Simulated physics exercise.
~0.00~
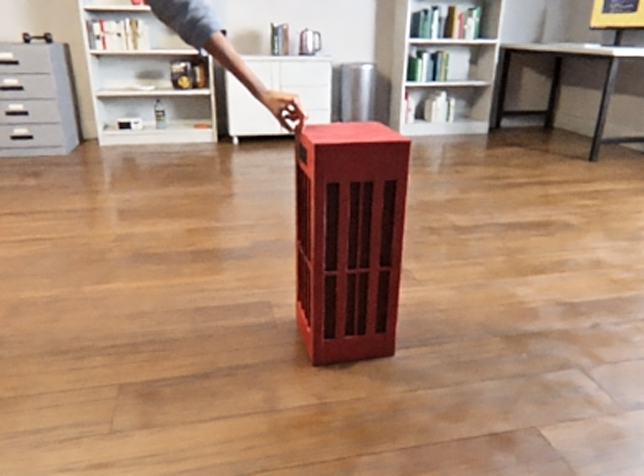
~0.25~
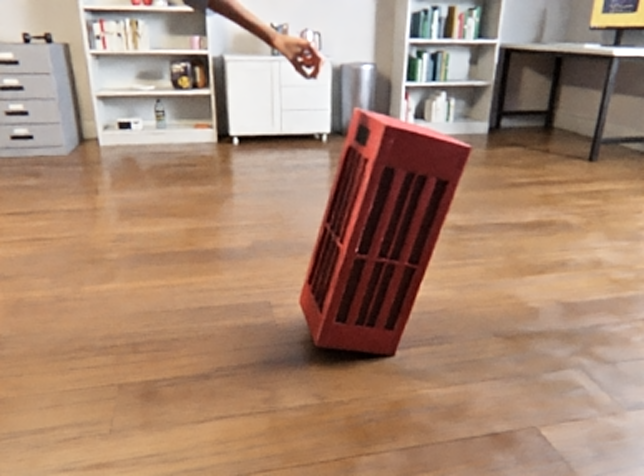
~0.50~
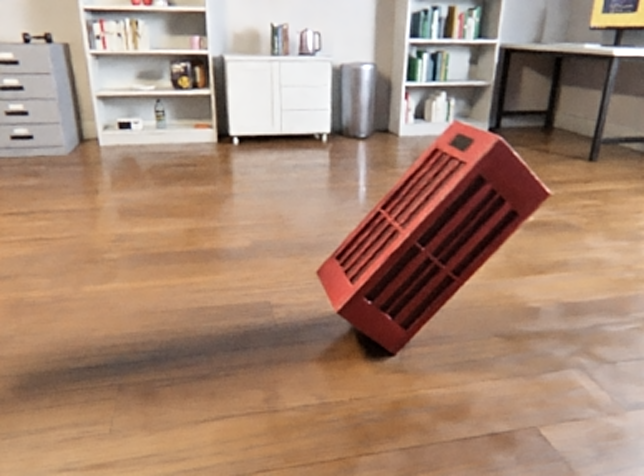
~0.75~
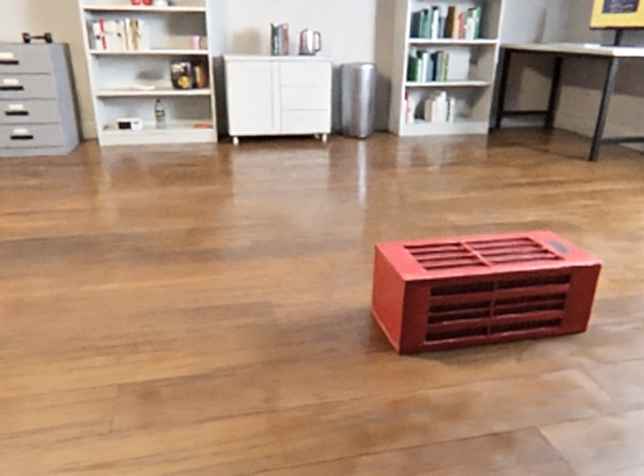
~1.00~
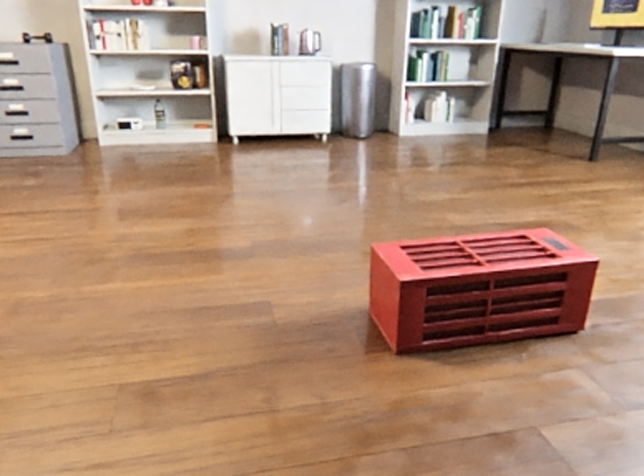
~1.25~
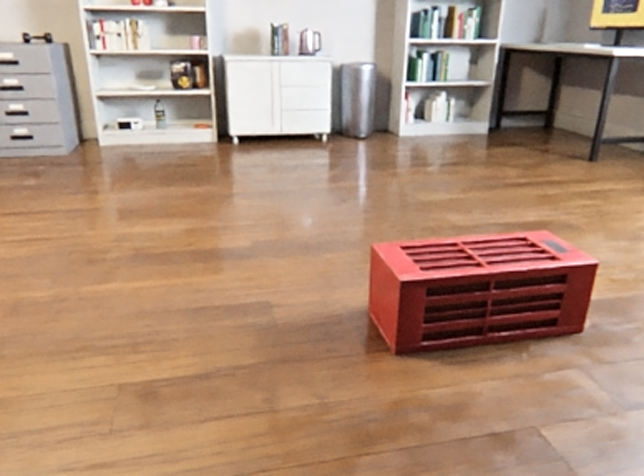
On a wooden floor in an office, a hand shoving a tall red crate that tips right, topples and rests on its side.
